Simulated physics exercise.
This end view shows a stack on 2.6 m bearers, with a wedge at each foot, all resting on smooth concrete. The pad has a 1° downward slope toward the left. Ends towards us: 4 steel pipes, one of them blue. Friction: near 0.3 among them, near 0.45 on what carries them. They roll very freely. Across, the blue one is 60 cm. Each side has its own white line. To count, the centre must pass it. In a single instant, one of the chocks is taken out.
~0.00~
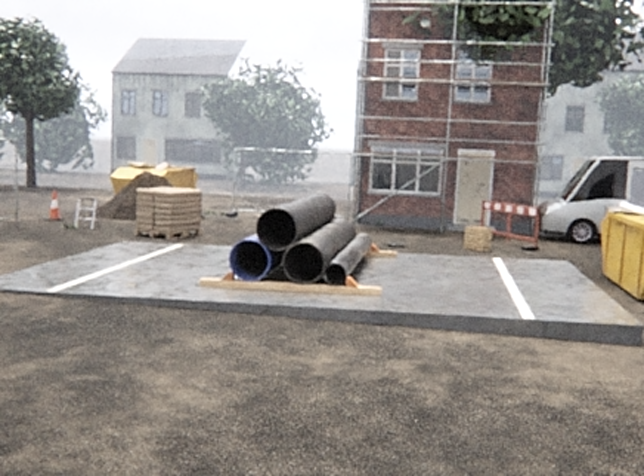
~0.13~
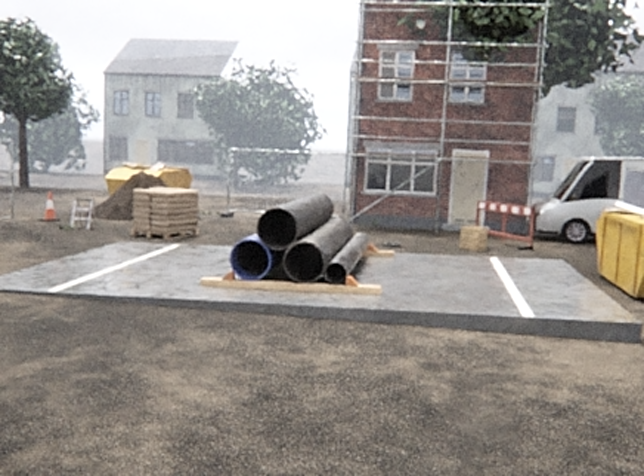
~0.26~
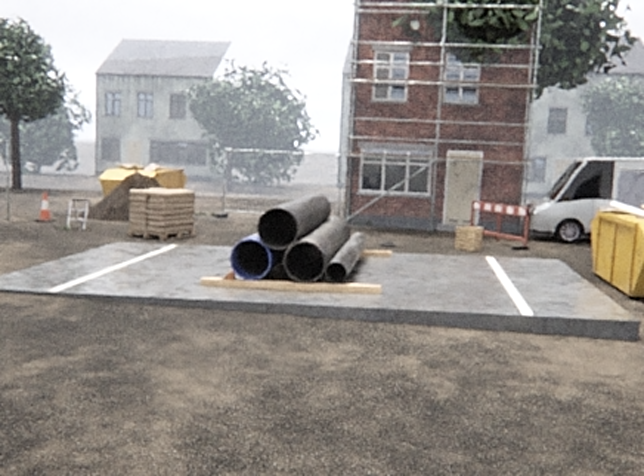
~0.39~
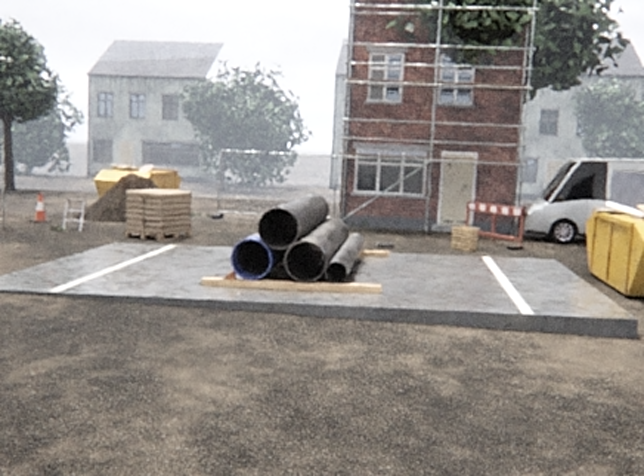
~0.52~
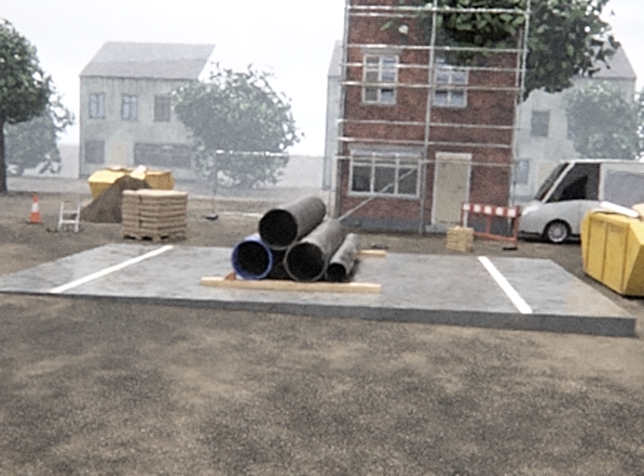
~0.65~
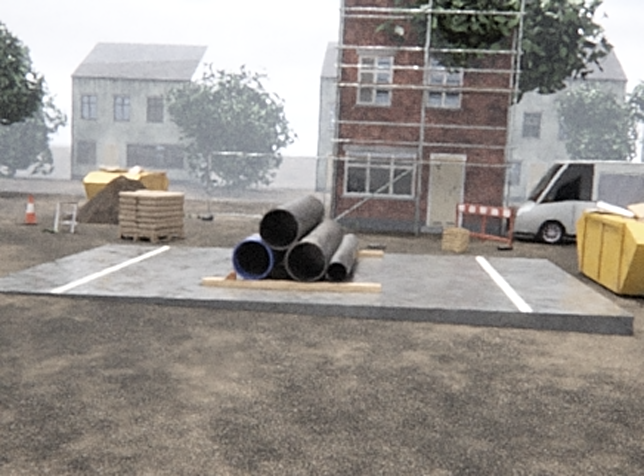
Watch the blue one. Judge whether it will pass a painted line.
It will not.
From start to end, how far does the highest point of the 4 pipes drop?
About 0 cm.
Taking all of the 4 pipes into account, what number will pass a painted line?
That comes to 0 in total.
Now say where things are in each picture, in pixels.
In the first picture, blue at (249, 261); both chocks in; lines at (81, 280) and (521, 303); the pad slopes 1° down to the left; 3 of the 4 form the bottom row.
In the second picture, blue at (250, 260).
In the third picture, blue at (250, 260); right chock gone.
In the fourth picture, blue at (251, 260).
In the fifth picture, blue at (251, 260).
In the sixth picture, blue at (252, 260); lines at (82, 281) and (515, 298).
After 1.0 s, blue is on the bearers, 70 cm from the bearers' left end; 0 of 4 have crossed.
At rest (1.4 s), blue is on the bearers, 70 cm from the bearers' left end; 0 of 4 have crossed.
